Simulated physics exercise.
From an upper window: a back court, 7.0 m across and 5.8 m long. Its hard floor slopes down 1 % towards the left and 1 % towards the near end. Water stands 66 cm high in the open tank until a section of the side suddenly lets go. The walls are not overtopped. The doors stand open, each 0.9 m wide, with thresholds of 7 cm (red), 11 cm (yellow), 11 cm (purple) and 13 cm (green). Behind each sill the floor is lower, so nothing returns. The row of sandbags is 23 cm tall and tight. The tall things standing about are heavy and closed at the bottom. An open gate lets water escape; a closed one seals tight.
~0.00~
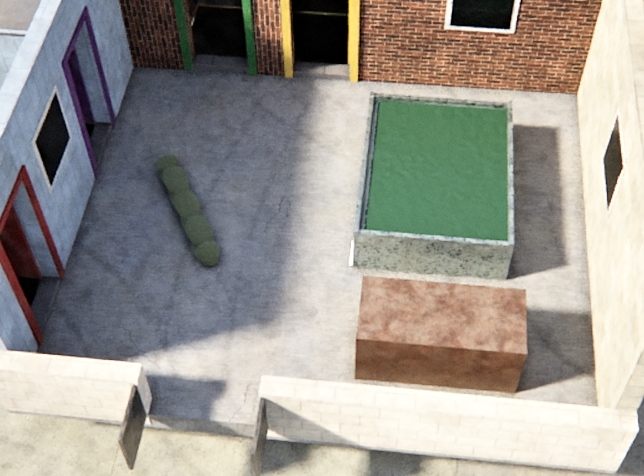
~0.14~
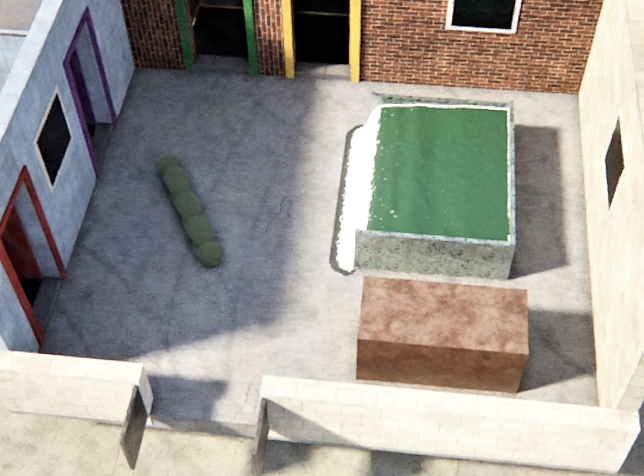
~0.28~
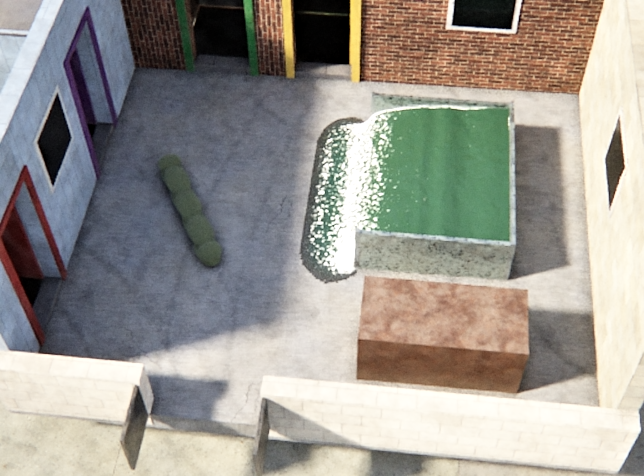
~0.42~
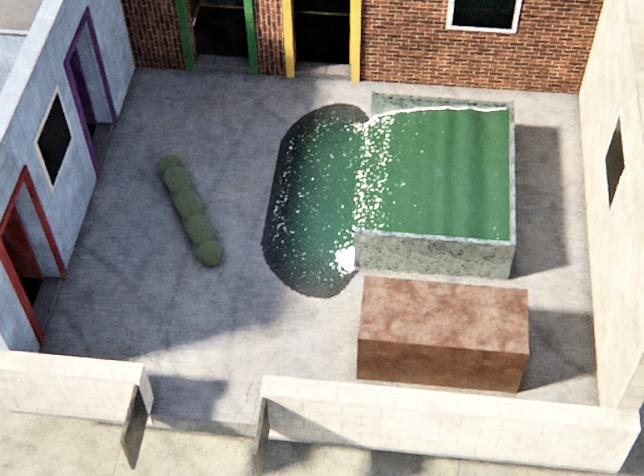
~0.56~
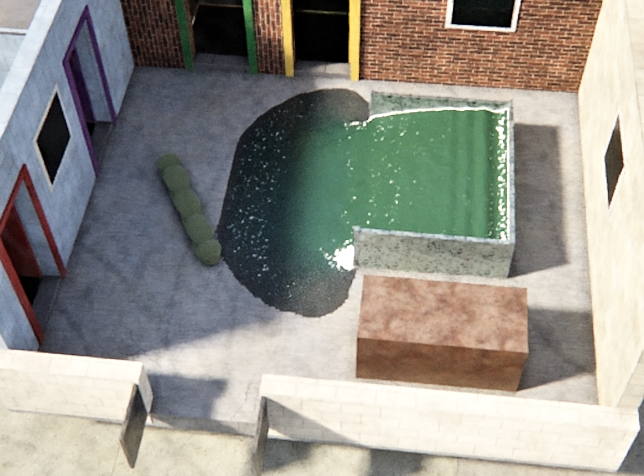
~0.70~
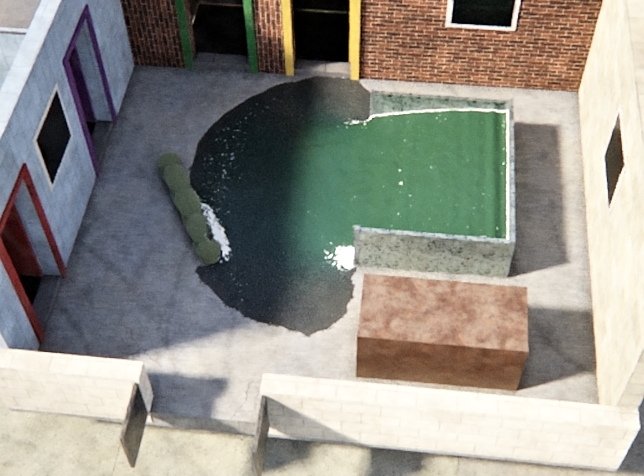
Green water poured out of the left side of an open tank in a walled back court, spread across the hard floor in a widening dark pool, and splashed white against a low, rounded hedge.
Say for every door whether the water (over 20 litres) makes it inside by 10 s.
The water let in: At the red door it passes the limit; at the yellow door it stays under the limit; at the purple door it passes the limit; at the green door it goes over the limit.
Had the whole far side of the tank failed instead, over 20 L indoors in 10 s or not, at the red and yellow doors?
Then: Red above, yellow above.
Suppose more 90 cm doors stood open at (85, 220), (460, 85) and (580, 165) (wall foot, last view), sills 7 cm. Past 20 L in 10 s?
In turn: Above, under, under.
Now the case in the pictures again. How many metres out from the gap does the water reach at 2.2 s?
Some 5.2 m out.
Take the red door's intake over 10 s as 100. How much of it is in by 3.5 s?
Some 15 per cent by then.
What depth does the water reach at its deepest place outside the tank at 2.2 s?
Roughly 55 cm.
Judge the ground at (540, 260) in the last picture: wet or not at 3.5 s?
It is not reached.
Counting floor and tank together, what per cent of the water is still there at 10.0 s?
Roughly 66 in a hundred.
After 1.4 s water covers 50 % of the floor and is deepest (42 cm) near (186, 171); red door not reached, yellow door 8 cm at the sill, 0 L in, purple door 14 cm at the sill, 8 L in, green door 8 cm at the sill, 0 L in.
After 2.2 s water covers 60 % of the floor and is deepest (55 cm) near (133, 71); red door 8 cm at the sill, 0 L in, yellow door 5 cm at the sill, 0 L in, purple door 25 cm at the sill, 57 L in, green door 13 cm at the sill, 0 L in.
After 3.5 s water covers 55 % of the floor and is deepest (30 cm) near (130, 79); red door 16 cm at the sill, 25 L in, yellow door 4 cm at the sill, 0 L in, purple door 22 cm at the sill, 131 L in, green door 26 cm at the sill, 48 L in.
After 6.0 s water covers 75 % of the floor and is deepest (22 cm) near (28, 383); red door 12 cm at the sill, 106 L in, yellow door 7 cm at the sill, 0 L in, purple door 14 cm at the sill, 186 L in, green door 11 cm at the sill, 103 L in.
After 10.0 s water covers 95 % of the floor and is deepest (11 cm) near (28, 383); red door 11 cm at the sill, 156 L in, yellow door 4 cm at the sill, 0 L in, purple door 7 cm at the sill, 191 L in, green door 5 cm at the sill, 103 L in.
